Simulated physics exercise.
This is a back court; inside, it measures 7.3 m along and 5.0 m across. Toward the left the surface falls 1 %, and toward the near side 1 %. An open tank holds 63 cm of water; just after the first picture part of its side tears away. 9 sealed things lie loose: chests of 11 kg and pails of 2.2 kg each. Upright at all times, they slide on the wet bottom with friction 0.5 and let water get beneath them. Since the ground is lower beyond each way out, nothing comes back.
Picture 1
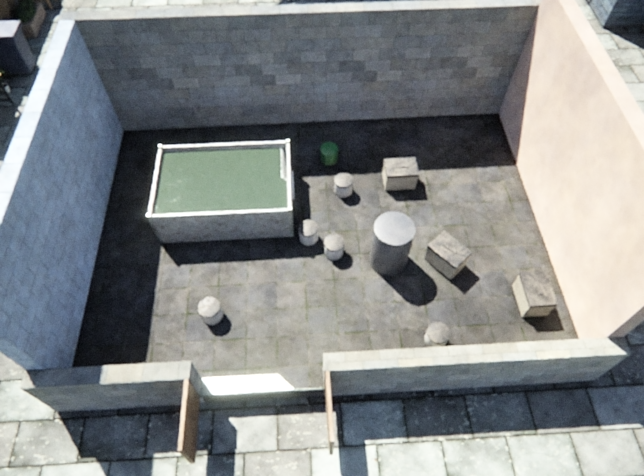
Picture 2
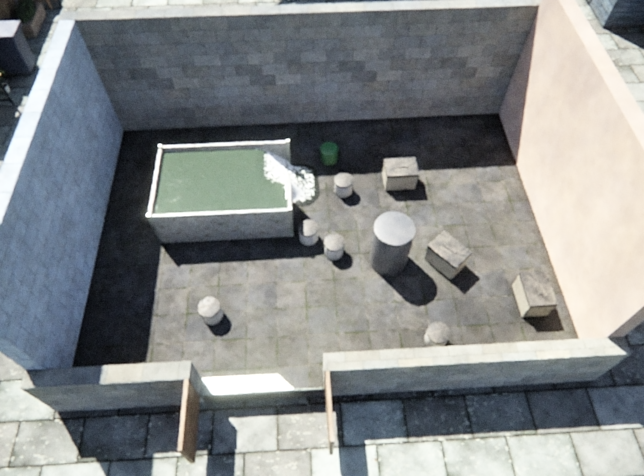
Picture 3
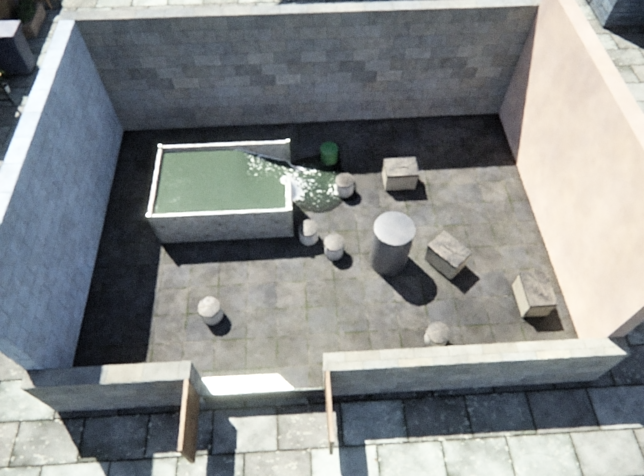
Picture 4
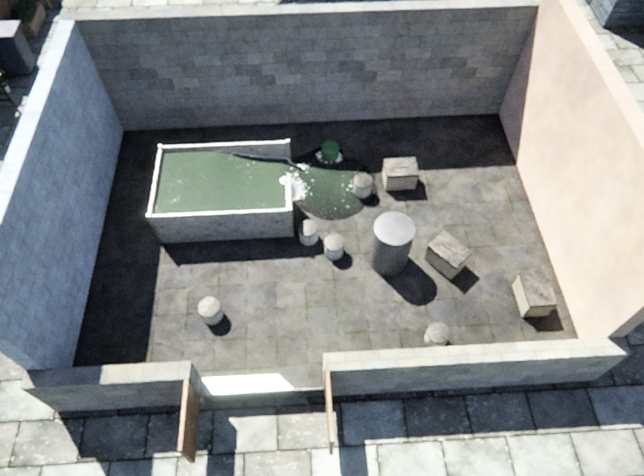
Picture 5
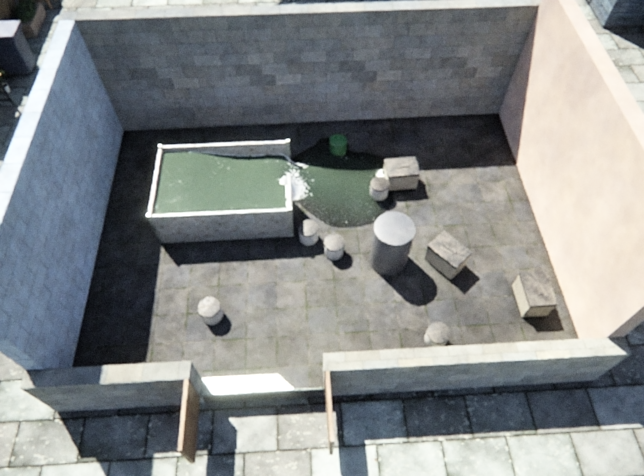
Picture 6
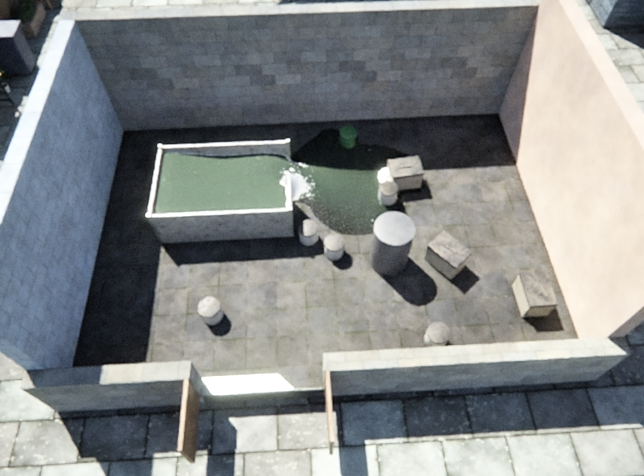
Green water pours from the tank's right side and pushes a few objects across the court.
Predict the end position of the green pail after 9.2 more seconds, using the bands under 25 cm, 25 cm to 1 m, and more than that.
The green pail ends more than 1 m from its starting spot.
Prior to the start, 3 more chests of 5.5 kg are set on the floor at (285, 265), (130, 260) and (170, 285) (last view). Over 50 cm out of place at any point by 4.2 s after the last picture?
In sequence: Stays within; stays within; stays within.
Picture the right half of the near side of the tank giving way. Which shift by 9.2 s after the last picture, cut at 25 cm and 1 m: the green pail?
Note: Green pail essentially stationary.
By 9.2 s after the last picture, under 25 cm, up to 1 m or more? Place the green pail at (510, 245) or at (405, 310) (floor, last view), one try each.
From the first place it goes well off; from the second it goes well off.
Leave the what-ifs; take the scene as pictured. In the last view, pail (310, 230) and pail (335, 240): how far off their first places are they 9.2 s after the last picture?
First 10 cm, then 30 cm.
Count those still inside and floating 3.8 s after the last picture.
At that time, 4.
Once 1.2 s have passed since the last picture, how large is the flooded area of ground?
About 16 m2.
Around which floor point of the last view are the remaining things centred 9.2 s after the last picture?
The average lands around (216, 299).
Then, 1.2 s after the last picture the green pail is near (462, 114), 2.6 m from its start, afloat; 0 of 9 are out; 1 afloat.
Then, 3.8 s after the last picture the green pail is near (487, 207), 2.9 m from its start, afloat; 0 of 9 are out; 4 afloat.
Then, 6.2 s after the last picture the green pail is near (428, 343), 3.9 m from its start, afloat; 0 of 9 are out; 4 afloat.
Then, 9.2 s after the last picture the green pail is near (208, 385), 4.6 m from its start, afloat; 0 of 9 are out; 4 afloat.
